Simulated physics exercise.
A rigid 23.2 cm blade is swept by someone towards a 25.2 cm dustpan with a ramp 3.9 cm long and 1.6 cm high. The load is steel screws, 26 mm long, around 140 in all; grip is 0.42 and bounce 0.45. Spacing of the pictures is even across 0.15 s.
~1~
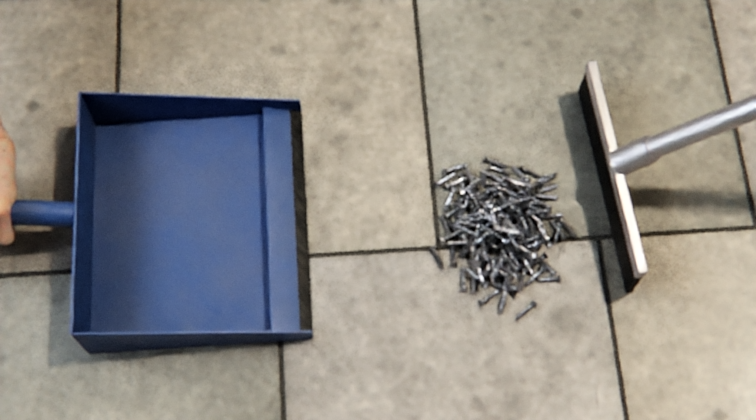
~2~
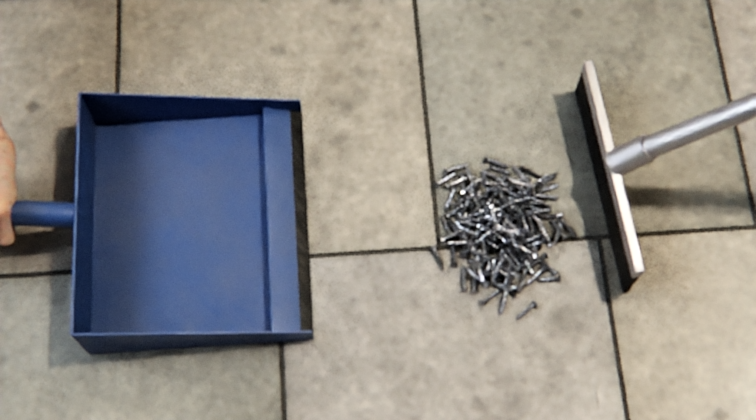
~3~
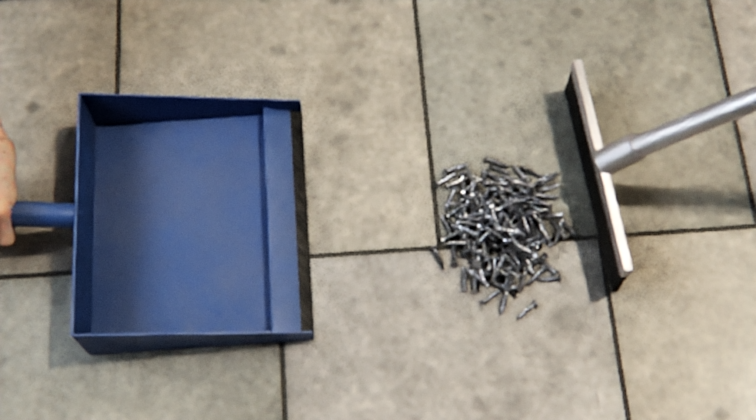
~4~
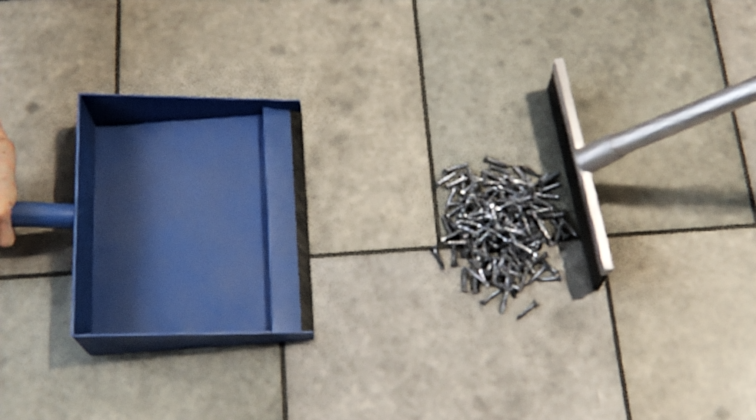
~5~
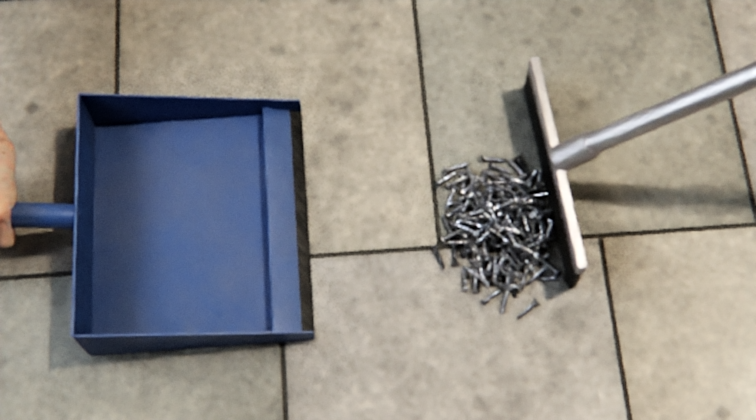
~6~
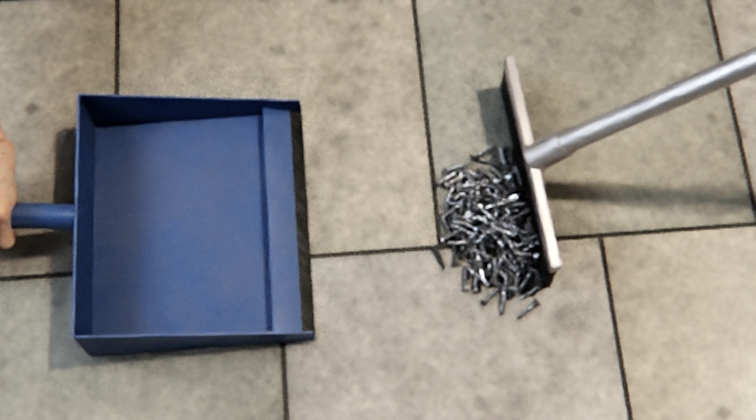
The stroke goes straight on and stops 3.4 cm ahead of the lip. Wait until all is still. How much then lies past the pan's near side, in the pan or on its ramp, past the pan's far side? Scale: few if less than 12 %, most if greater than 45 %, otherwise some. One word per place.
Past the pan's near side - few; in the pan or on its ramp - some; past the pan's far side - few.
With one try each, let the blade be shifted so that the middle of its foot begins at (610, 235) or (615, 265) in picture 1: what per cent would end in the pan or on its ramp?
Estimates: 35 percent and 35 percent.
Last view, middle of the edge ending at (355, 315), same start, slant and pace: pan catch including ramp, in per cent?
Close to 25 in a hundred.
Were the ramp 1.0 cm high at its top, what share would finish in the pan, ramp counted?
Close to 40 per cent then.
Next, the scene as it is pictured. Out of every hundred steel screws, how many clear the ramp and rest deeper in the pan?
Some 5 per cent.
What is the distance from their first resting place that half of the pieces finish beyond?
That distance is close to 20 cm.
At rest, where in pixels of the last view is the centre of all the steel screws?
Estimated resting centre: Around (314, 229).
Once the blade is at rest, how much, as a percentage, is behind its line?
10 %.
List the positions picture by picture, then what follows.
Blade from (640, 272) to (590, 70), moved 0.0 cm, 0 of the pieces shifted so far; middle of the pieces at (505, 228); pan at (180, 228), in the first frame.
Blade from (637, 272) to (587, 70), moved 0.4 cm, 0 of the pieces shifted so far; middle of the pieces at (505, 228), in the second frame.
Blade from (625, 271) to (576, 69), moved 1.5 cm, 0 of the pieces shifted so far; middle of the pieces at (506, 228), in the third frame.
Blade from (606, 270) to (558, 67), moved 3.4 cm, 0 of the pieces shifted so far; middle of the pieces at (506, 228), in the fourth frame.
Blade from (580, 268) to (533, 66), moved 5.9 cm, 29 of the pieces shifted so far; middle of the pieces at (504, 227), in the fifth frame.
Blade from (554, 267) to (509, 65), moved 8.5 cm, 111 of the pieces shifted so far; middle of the pieces at (498, 229); pan at (181, 230), in the sixth frame.
Then, 0.12 s after the last picture, middle of the blade 13 cm from the lip; 0 % over the lip, far side 0 %, near side 0 %.
Then, 0.20 s after the last picture, middle of the blade 6 cm from the lip; 0 % over the lip, far side 0 %, near side 5 %.
Then, 0.42 s after the last picture, middle of the blade 4 cm from the lip; 30 % over the lip, far side 0 %, near side 0 %.
In the end, near side 0 %, pan 30 %, far side 0 %, in front of the lip or behind the blade 70 %.
